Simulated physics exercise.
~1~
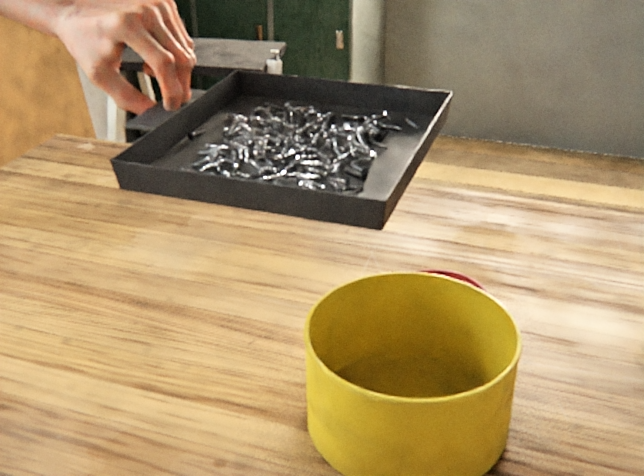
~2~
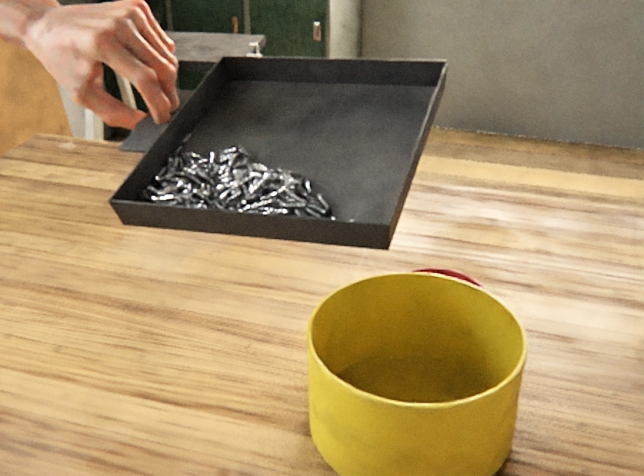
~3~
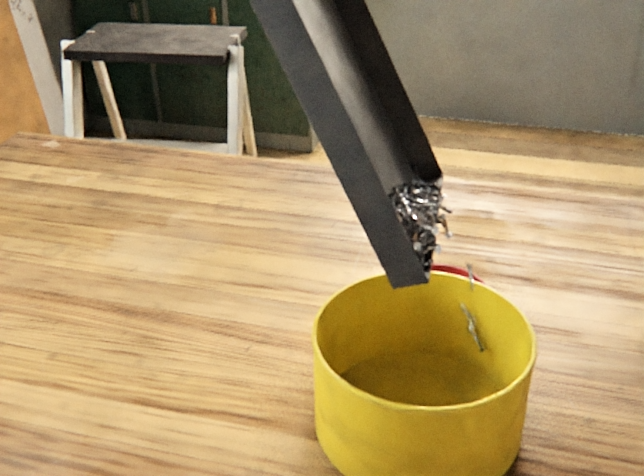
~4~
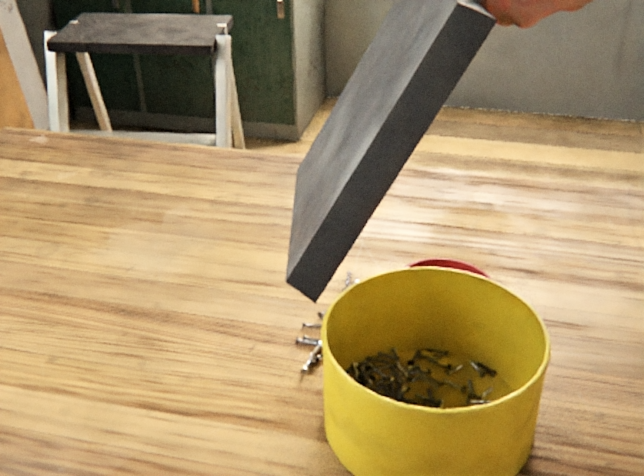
A shallow dark tray of small steel screws hangs above a wooden table, a hand at its left edge, with a yellow pot in front and a red dish mostly hidden behind it. The screws, spread loosely at first, gather toward the tray's near left side. The tray then moves right and tips steeply, and a few screws drop toward the pot from its lowered corner. It tilts over still further, a hand now at its upper right. Many screws end up inside the yellow pot, while others appear outside, just left of its rim.
